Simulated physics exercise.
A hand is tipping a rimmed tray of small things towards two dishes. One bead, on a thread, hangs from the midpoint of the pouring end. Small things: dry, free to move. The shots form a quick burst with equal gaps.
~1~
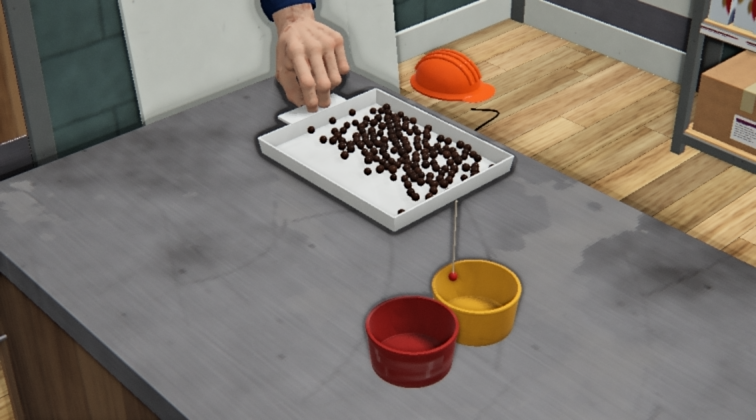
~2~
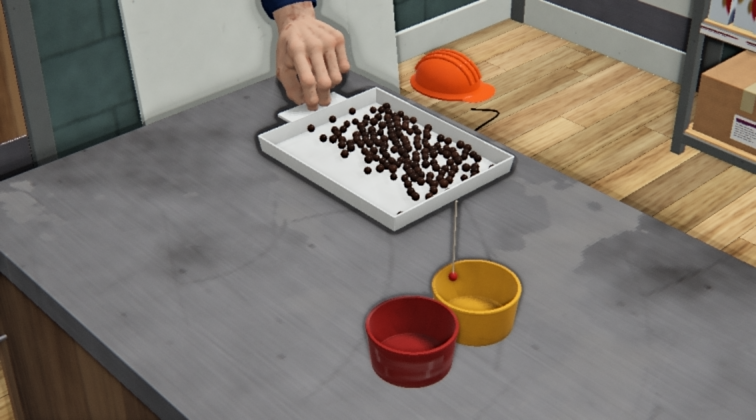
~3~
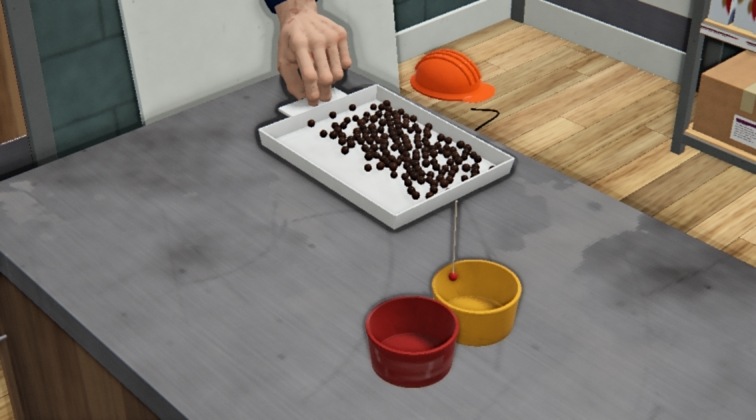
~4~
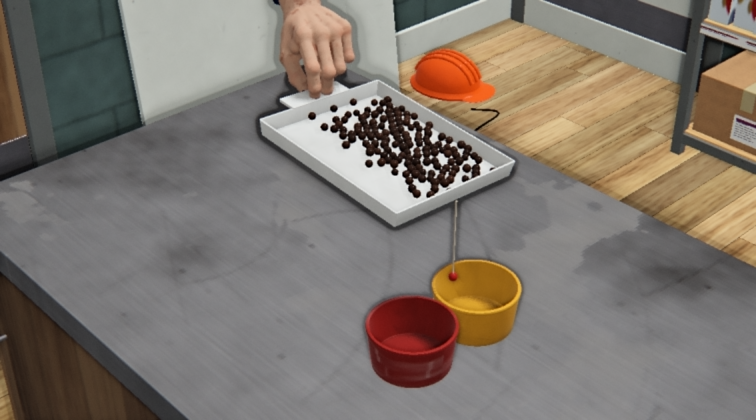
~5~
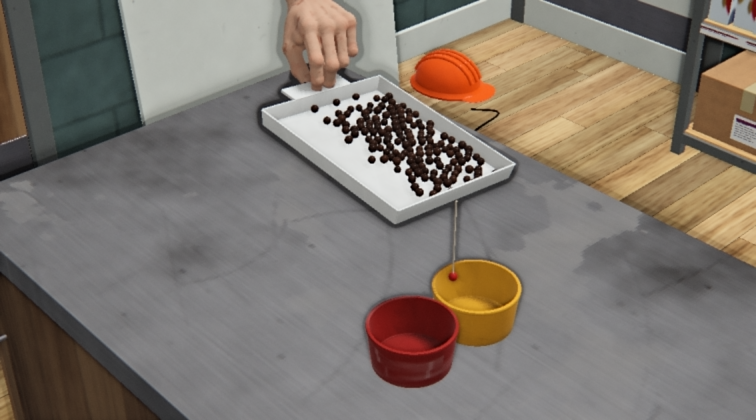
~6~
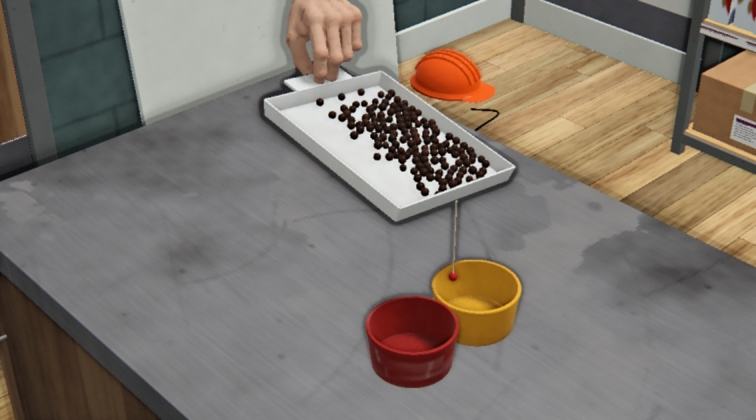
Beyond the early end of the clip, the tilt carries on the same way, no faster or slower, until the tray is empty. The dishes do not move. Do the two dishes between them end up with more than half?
Most of the load misses the dishes.
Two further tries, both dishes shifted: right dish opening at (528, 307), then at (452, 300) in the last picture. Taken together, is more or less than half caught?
At place one a lesser share; at place two a lesser share.
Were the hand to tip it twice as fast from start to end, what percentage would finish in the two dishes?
Estimate: Some 20 %.
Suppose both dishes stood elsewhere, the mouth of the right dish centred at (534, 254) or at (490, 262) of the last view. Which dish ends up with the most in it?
Place 1: The one on the right side; place 2: The one on the right side.
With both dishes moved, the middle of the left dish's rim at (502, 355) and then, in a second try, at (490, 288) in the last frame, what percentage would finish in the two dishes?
Trial 1 0%, trial 2 60%.
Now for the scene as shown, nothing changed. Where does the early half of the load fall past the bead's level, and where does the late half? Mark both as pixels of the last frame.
Around (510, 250), followed by around (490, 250).
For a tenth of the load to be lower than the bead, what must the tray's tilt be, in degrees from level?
The tilt is near 70° by then.
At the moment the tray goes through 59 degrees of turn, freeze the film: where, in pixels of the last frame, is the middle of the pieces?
Around (464, 151).
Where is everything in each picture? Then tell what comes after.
Corners of the pouring end (394, 216) and (510, 156), level; middle of the load (408, 149), chocolate balls; left dish (444, 360); right dish (507, 320); bead on its thread (453, 277), in the first picture.
Corners of the pouring end (395, 215) and (510, 156), level; middle of the load (408, 149), in the second picture.
Corners of the pouring end (395, 213) and (511, 158), tipped barely, lowest at the right corner; middle of the load (409, 147), in the third picture.
Corners of the pouring end (397, 211) and (511, 161), tipped a little, lowest at the right corner; middle of the load (409, 145), in the fourth picture.
Corners of the pouring end (398, 209) and (512, 163), tipped a little, lowest at the right corner; middle of the load (412, 143), in the fifth picture.
Corners of the pouring end (400, 206) and (512, 166), tipped a little, lowest at the right corner; middle of the load (417, 141), almost all on the move; left dish (444, 360); right dish (507, 320), in the sixth picture.
Just after the last frame, tray tipped steeply; every one on the tray.
A moment on, tray tipped right over; about a tenth on the tray; about a tenth in the right dish; the larger part outside both; about a tenth in the air.
Further on, tray tipped past a quarter turn; about a tenth in the right dish; almost all outside both.
When it is over, tray tipped past a quarter turn; not one in the left dish; about a tenth in the right dish; almost all outside both.
